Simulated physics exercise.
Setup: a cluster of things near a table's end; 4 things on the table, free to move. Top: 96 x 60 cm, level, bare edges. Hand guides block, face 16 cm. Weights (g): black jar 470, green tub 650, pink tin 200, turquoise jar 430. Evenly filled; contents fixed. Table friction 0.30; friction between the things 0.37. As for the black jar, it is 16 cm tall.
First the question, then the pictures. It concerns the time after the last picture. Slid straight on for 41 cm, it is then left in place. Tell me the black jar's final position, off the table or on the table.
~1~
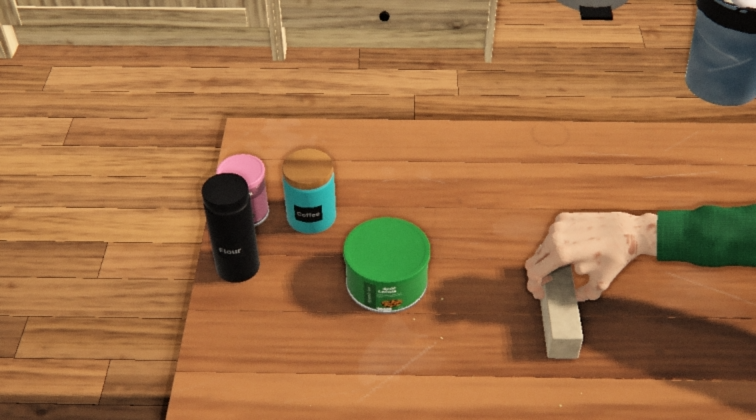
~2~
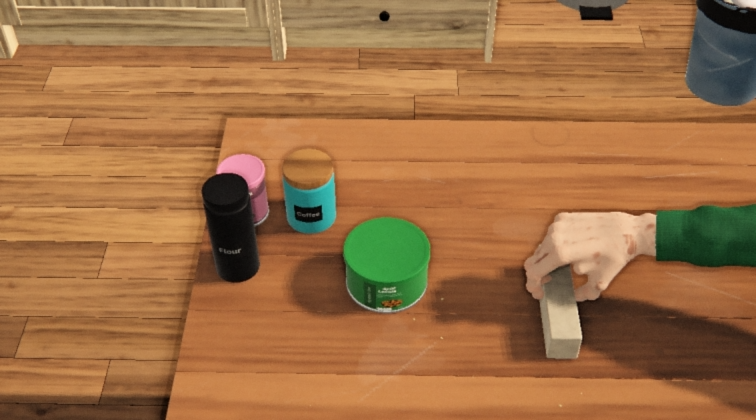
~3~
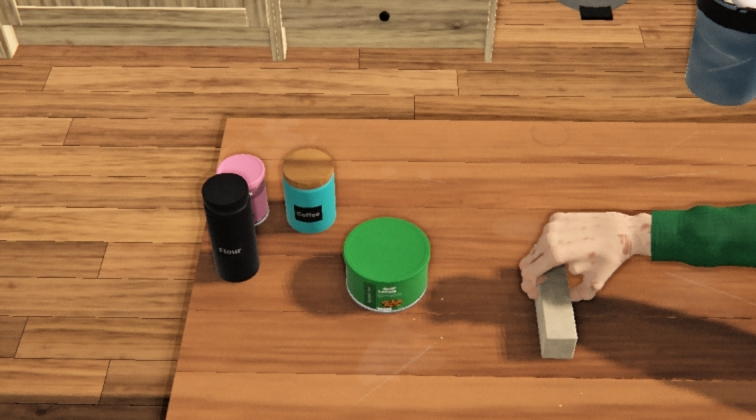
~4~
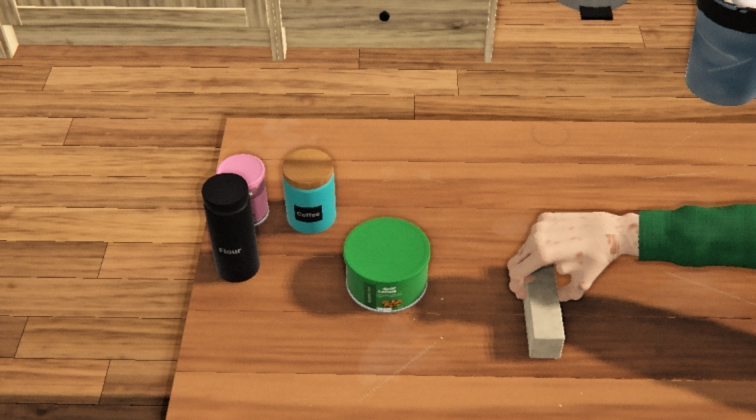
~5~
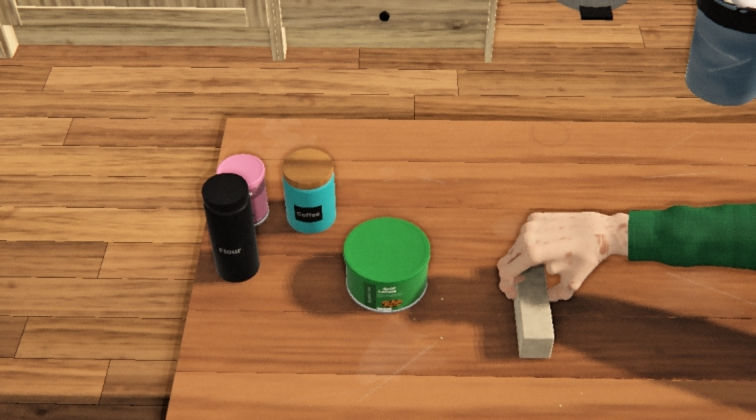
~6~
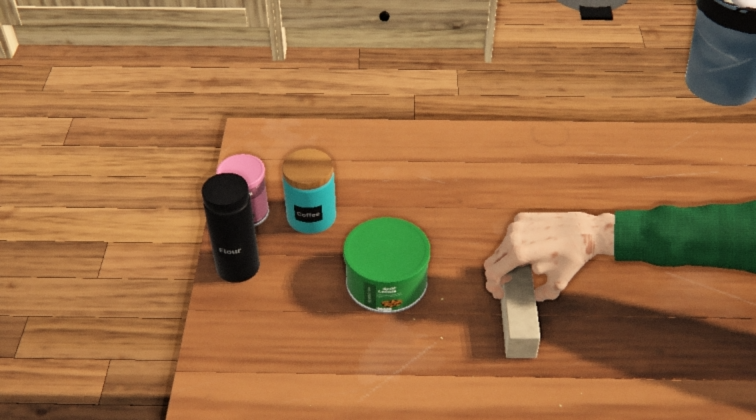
It finishes off the table.
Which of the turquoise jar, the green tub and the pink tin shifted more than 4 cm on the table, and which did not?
In short, the turquoise jar stays close to home, the green tub leaves its position, the pink tin stays close to home.
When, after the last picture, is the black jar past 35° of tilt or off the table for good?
1.3 s, roughly.
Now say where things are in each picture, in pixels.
The first frame shows block slid 0 cm; black jar (232, 229); green tub (387, 265).
The second frame shows block slid 0 cm; turquoise jar (310, 192); green tub (387, 265).
The third frame shows block slid 1 cm; turquoise jar (310, 192).
The fourth frame shows block slid 2 cm; green tub (387, 265).
The fifth frame shows block slid 4 cm; turquoise jar (310, 192); green tub (387, 265).
The sixth frame shows block slid 5 cm; black jar (232, 229).
Then, 1.20 s later than the last frame, block slid 32 cm; black jar 4 cm from its spot near (204, 226); green tub 17 cm from its spot.
Then, 1.60 s later than the last frame, block slid 40 cm; black jar now off the table; green tub 25 cm from its spot.
When it is over, off the table, black jar; not toppled but over 4 cm from the start, green tub; the other 2 within 4 cm of the start.
